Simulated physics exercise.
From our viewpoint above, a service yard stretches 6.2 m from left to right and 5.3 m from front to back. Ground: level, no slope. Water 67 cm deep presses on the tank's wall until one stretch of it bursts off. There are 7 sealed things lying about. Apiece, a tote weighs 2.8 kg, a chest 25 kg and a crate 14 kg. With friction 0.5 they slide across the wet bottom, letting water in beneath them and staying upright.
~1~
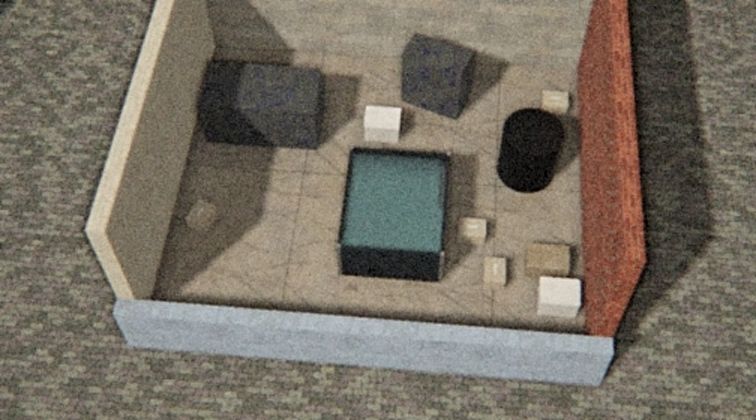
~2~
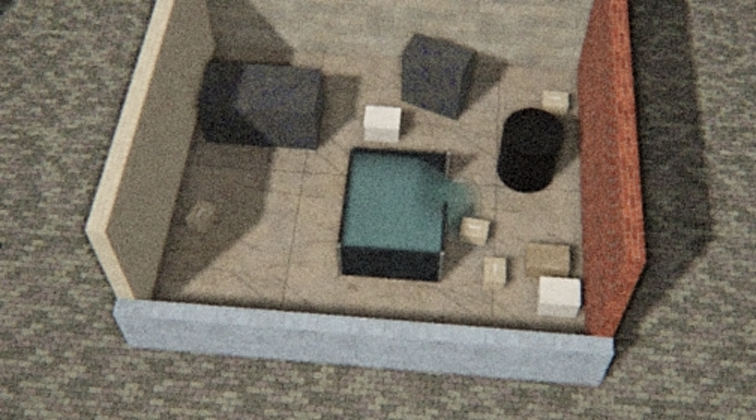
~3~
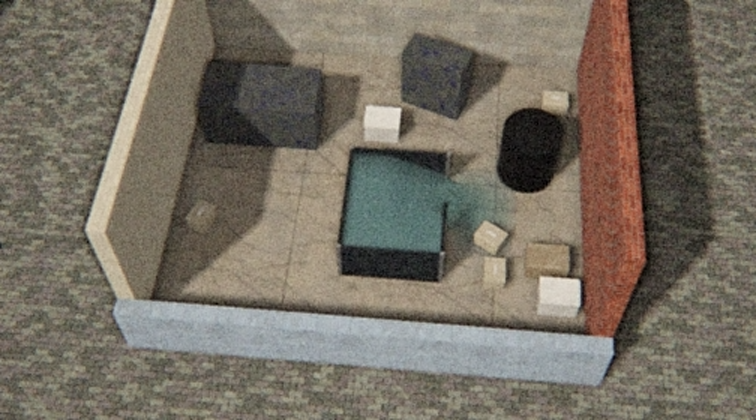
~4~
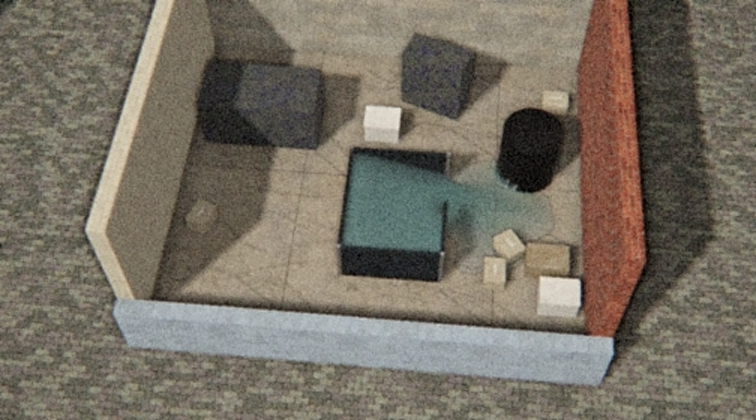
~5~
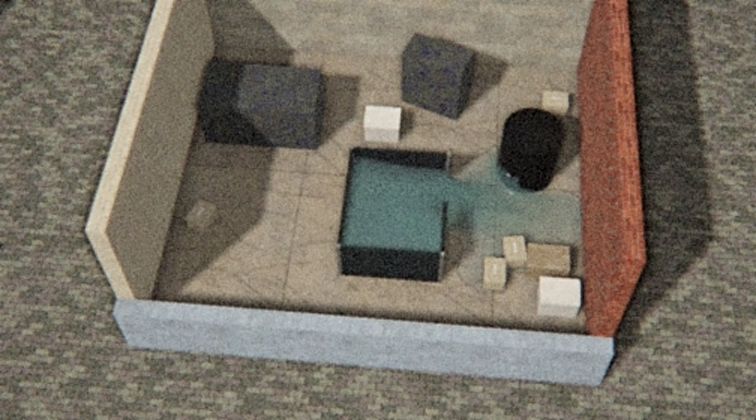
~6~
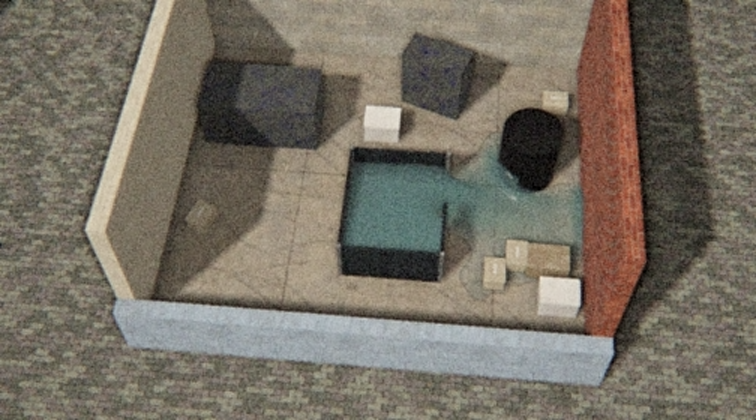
Teal water pours through the right side of a dark-walled tank and spreads across the floor to the red wall, pushing a small tan box rightward, turning, until it sits beside a wider tan box. The walled yard is seen from high above by a still camera. Around the tank stand dark grey blocks behind, a black cylinder at right, and white and tan boxes, all staying put.
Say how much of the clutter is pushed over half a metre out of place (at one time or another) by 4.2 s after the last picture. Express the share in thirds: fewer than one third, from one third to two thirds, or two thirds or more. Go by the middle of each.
A person watching would say the great majority, two thirds or more.
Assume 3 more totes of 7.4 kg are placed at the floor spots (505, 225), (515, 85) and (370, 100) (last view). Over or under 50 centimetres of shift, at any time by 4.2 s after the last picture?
In order: Beyond it, beyond it, within it.
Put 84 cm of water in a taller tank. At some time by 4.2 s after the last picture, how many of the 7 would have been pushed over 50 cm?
Then the count would be 5.
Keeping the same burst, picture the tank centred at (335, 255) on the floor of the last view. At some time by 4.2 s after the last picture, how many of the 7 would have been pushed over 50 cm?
In that case the number is 5.
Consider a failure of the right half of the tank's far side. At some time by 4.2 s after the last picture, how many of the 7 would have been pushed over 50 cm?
The count would be 2.
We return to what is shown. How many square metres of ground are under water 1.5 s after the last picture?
About 13 m2.
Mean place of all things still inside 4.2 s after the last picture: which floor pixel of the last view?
Near (390, 211).
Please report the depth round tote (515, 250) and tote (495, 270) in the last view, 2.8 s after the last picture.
I'd estimate 7 cm for the first and 1 cm for the second.
Then, 0.4 s after the last picture 1 of 7 are over 50 cm from their spots; 1 afloat.
Then, 1.5 s after the last picture 4 of 7 are over 50 cm from their spots; 1 afloat.
Then, 2.8 s after the last picture 5 of 7 are over 50 cm from their spots; 2 afloat.
Then, 4.2 s after the last picture 4 of 7 are over 50 cm from their spots, and 5 have been at some point; 4 afloat.
